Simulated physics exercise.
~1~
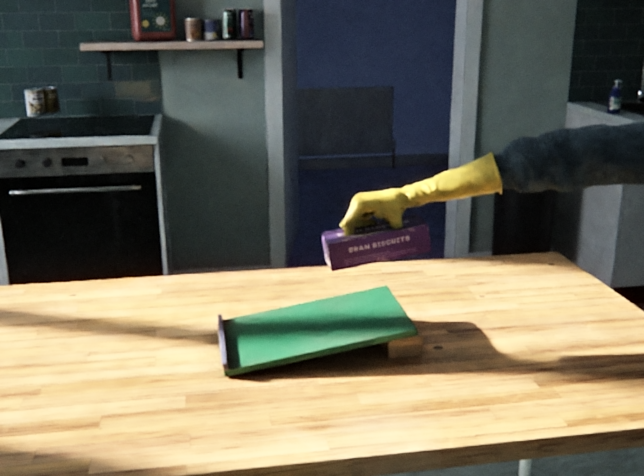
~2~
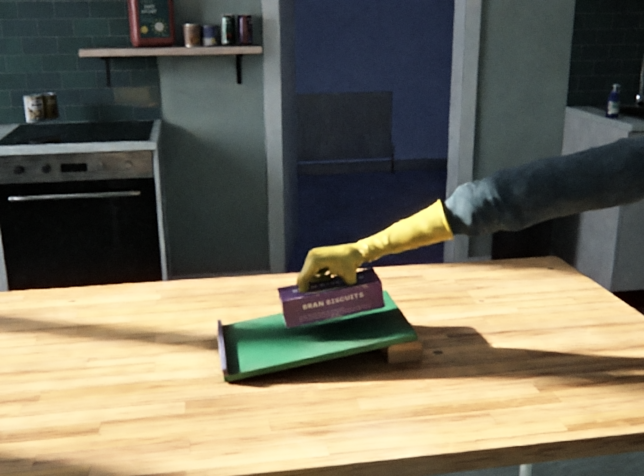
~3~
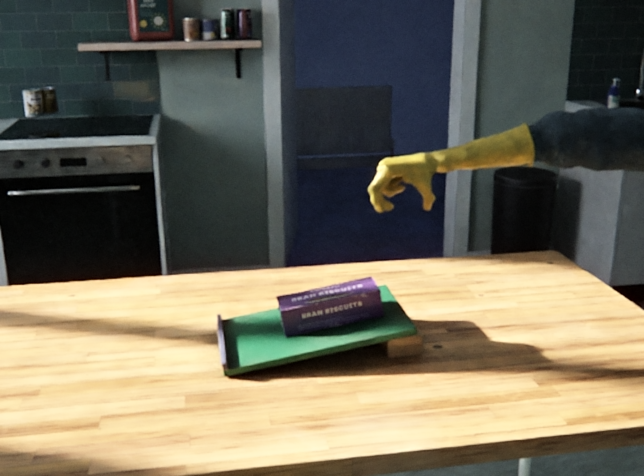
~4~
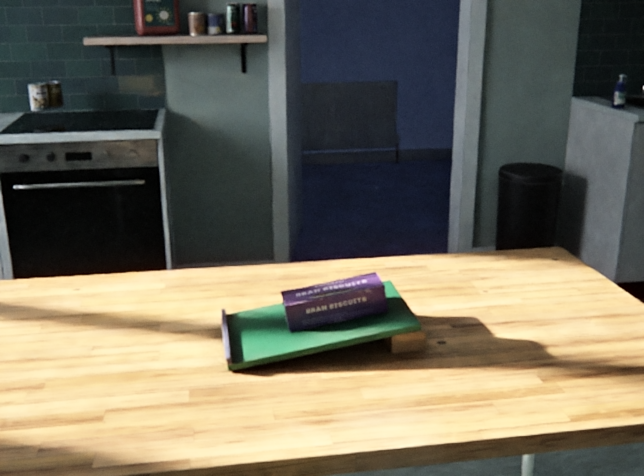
At the start, a hand in a yellow rubber glove holds a purple carton above a green board that slopes down to the left, propped on a small wooden block on a kitchen table. The arm moves left and lowers the carton onto the upper part of the slope. The fingers then let go, and the hand draws back up and to the right, leaving the carton lying on the board. With the arm gone from view, the purple carton stays where it was set, without sliding toward the dark lip at the lower end.
